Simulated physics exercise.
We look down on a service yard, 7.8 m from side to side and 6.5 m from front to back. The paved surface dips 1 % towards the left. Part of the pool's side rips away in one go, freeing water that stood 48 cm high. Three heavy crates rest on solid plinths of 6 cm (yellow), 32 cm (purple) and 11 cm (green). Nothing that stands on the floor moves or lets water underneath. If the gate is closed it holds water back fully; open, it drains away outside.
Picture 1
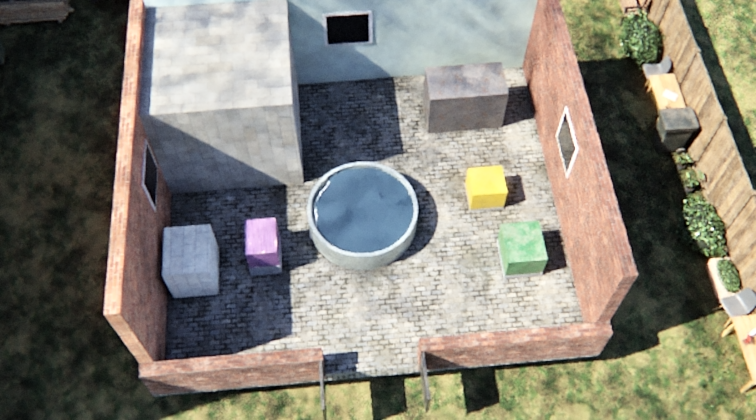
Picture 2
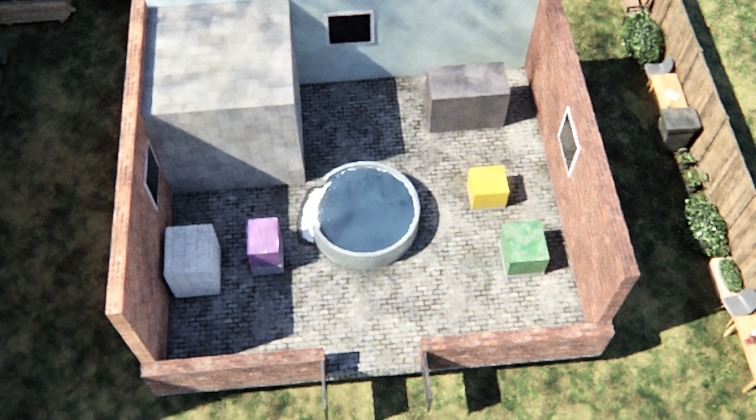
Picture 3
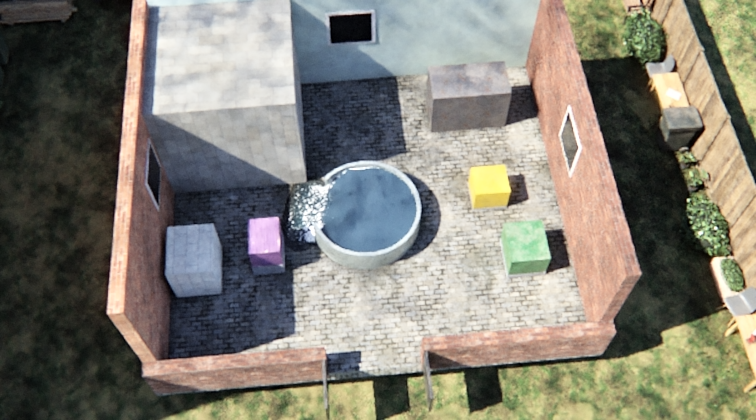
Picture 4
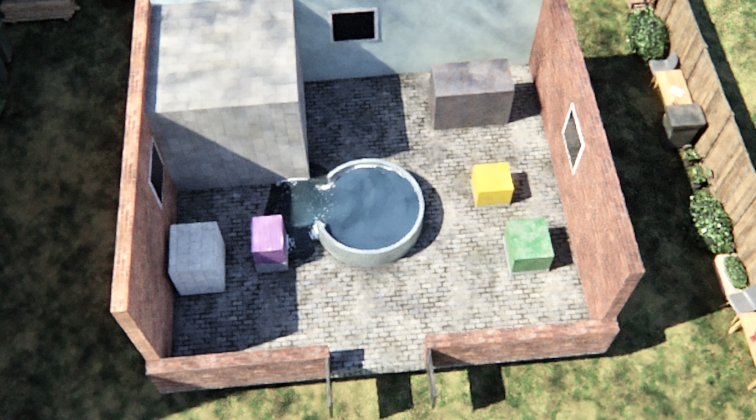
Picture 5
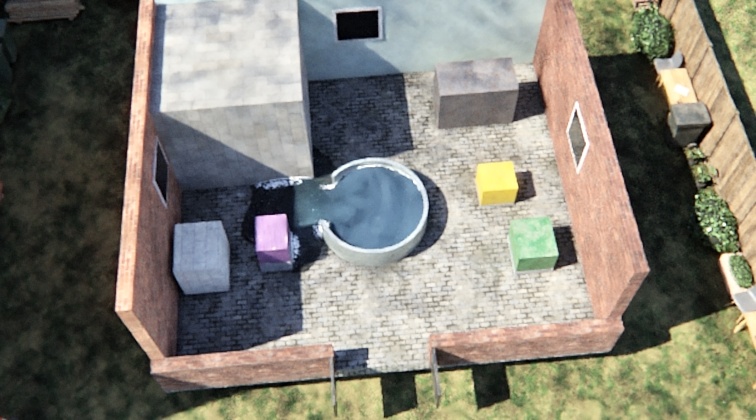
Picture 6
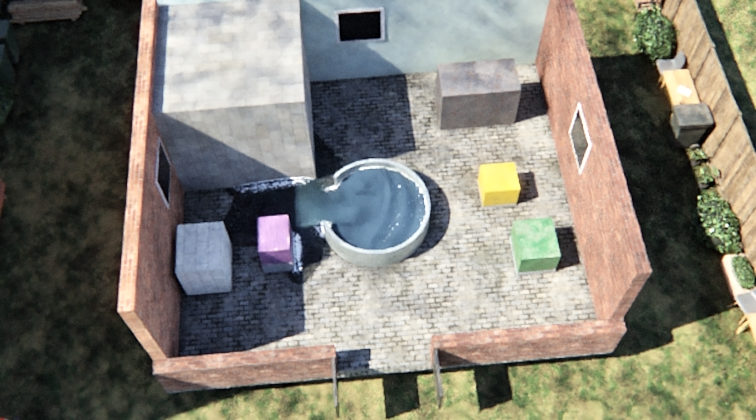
Water in a round, pale-walled pool lies still, then bursts through its left side, foaming white before spreading leftward in a dark sheet around the purple block, while the view drifts very slightly. The pool stands mid-yard on grey paving, seen from high above, within brick walls. Grey and purple blocks sit left, yellow and green ones right, with large grey blocks behind.
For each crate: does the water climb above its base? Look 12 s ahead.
The yellow crate escapes dry; the purple crate keeps dry; the green crate escapes dry.
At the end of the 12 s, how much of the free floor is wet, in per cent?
Some 80 per cent of it.
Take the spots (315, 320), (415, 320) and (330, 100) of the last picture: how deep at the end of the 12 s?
In that order: 5, 3 and 3 cm.
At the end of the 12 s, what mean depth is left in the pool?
About 5 cm.
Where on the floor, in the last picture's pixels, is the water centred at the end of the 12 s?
Around (327, 242).
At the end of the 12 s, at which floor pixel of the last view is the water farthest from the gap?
At about (591, 334).
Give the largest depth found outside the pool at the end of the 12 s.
Roughly 10 cm.
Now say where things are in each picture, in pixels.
The pool at (363, 210) is whole and still, 48 cm deep, in the first picture.
The front is at (306, 241), 0.6 m from the gap at (315, 211); 0.3 m2 of floor is under water; 48 cm left at the back of the pool, in the second picture.
Water pours out at (317, 211) and has run 0.8 m, to (286, 240); deepest outside 23 cm, 48 cm at the pool's back, in the third picture.
The front is at (275, 185), 1.2 m from the gap at (320, 209); 1.6 m2 of floor is under water; 48 cm left at the back of the pool, in the fourth picture.
Water pours out at (324, 208) and has run 1.6 m, to (248, 235); deepest outside 22 cm, 47 cm at the pool's back, in the fifth picture.
The front is at (232, 189), 2.0 m from the gap at (326, 209); 2.9 m2 of floor is under water; 43 cm left at the back of the pool, in the sixth picture.
A moment later water covers 15 % of the floor and is deepest (37 cm) near (185, 196); yellow plinth not reached, purple plinth reached, green plinth not reached.
Soon after water covers 20 % of the floor and is deepest (39 cm) near (184, 234); yellow plinth not reached, purple plinth reached, green plinth not reached.
Next water covers 25 % of the floor and is deepest (30 cm) near (202, 241); yellow plinth not reached, purple plinth reached, green plinth not reached.
Later on water covers 50 % of the floor and is deepest (14 cm) near (248, 366); yellow plinth not reached, purple plinth reached, green plinth not reached.
At the end water covers 80 % of the floor and is deepest (10 cm) near (181, 292); highest at the yellow plinth 2 cm, highest at the purple plinth 22 cm, highest at the green plinth 3 cm.
